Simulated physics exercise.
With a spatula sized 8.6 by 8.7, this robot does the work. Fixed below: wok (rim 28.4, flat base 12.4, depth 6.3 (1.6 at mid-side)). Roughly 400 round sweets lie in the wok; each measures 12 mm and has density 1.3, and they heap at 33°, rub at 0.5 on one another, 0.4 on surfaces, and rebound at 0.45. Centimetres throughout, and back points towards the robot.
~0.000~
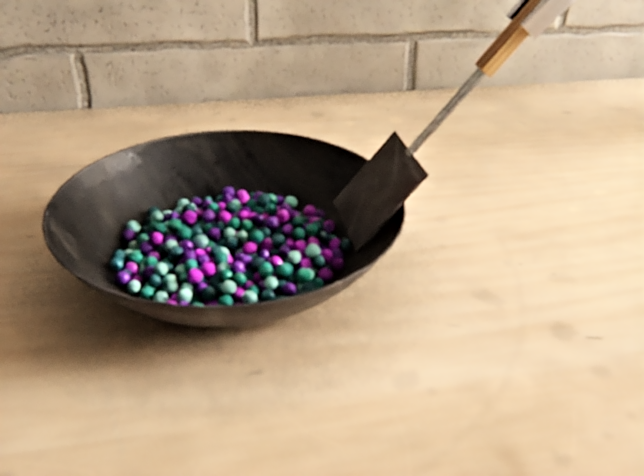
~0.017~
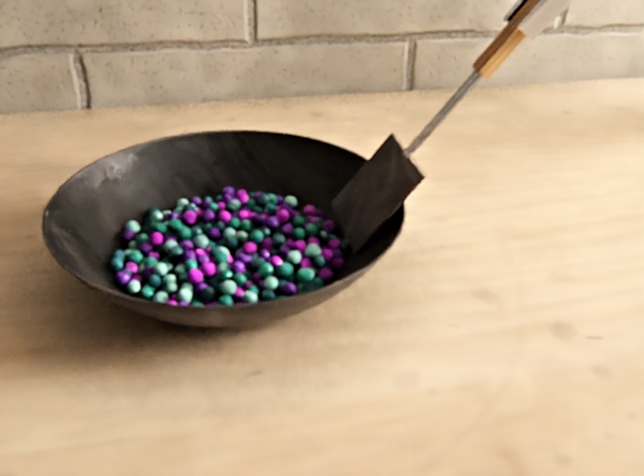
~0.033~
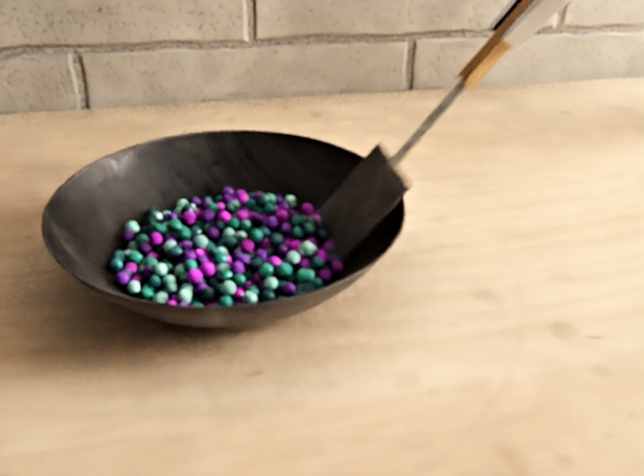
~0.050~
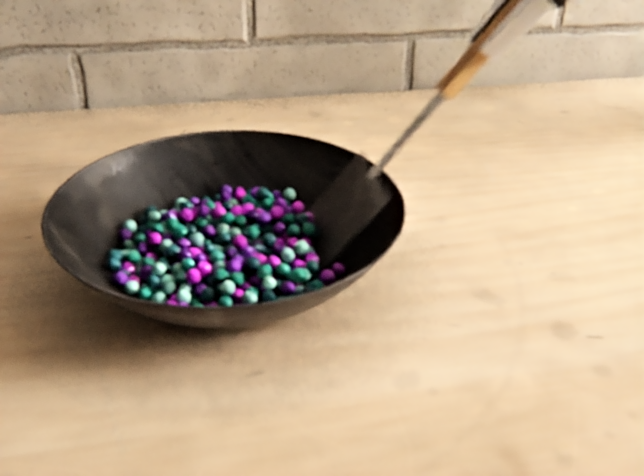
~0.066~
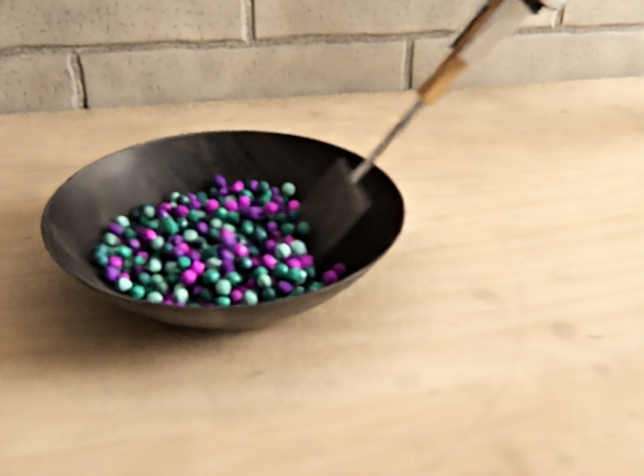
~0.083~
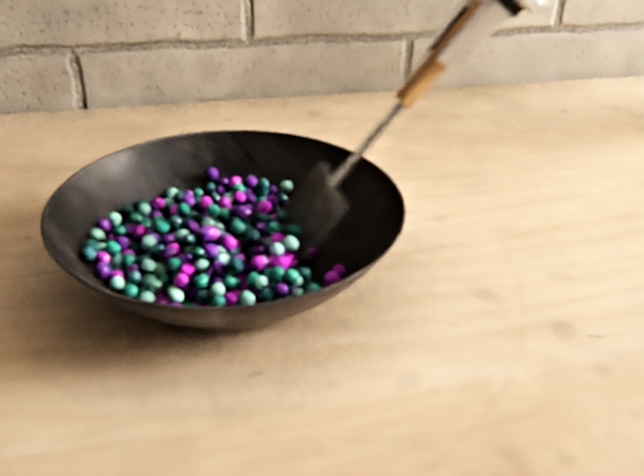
Dark wok of small purple, green and magenta balls on a wooden surface, a spatula sliding down inside and pushing them left.
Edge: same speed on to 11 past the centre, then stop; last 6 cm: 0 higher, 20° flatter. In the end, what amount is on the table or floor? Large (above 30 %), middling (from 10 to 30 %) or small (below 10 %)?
Large; above 30 %.
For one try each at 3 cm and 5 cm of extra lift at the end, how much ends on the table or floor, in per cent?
I'd say close to 35 percent for the first and close to 35 percent for the second.
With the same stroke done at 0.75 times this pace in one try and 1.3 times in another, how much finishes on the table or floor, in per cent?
Estimates in order: 25 per cent, 45 per cent.
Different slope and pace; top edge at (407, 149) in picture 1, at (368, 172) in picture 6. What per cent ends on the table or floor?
Roughly 15 %.
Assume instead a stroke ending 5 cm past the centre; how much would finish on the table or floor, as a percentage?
Then around 0 per cent.
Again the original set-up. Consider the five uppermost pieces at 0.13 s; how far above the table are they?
Somewhere near 6 cm, I'd say.
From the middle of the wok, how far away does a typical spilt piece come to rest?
Some 28 centimetres.
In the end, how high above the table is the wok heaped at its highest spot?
About 6.0 cm.
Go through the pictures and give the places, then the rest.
The first frame shows spatula top edge at (411, 151), sloping 51°; upper third of the load around (234, 241), from x 115 to 345, top at y 195; 397 in the wok.
The second frame shows spatula top edge at (408, 153), sloping 51°; upper third of the load around (234, 242), from x 115 to 345, top at y 195.
The third frame shows spatula top edge at (394, 163), sloping 51°; upper third of the load around (238, 241), from x 115 to 335, top at y 195.
The fourth frame shows spatula top edge at (374, 173), sloping 51°; upper third of the load around (239, 239), from x 115 to 340, top at y 190.
The fifth frame shows spatula top edge at (354, 179), sloping 51°; upper third of the load around (227, 234), from x 100 to 340, top at y 180.
The sixth frame shows spatula top edge at (334, 182), sloping 51°; upper third of the load around (219, 234), from x 90 to 340, top at y 175; 397 in the wok.
After 0.13 s, sloping 51°, highest piece 8 above the table; 397 in the wok.
After 0.18 s, sloping 46°, highest piece 9 above the table; 397 in the wok.
After 0.40 s, sloping 31°, highest piece 13 above the table; 234 in the wok, 56 on the table or floor, 107 on the blade or in flight.
After 1.45 s, sloping 31°, highest piece 6 above the table; 234 in the wok, 163 on the table or floor.
At rest, 234 in the wok, 163 on the table or floor. That is 41 % on the table or floor.
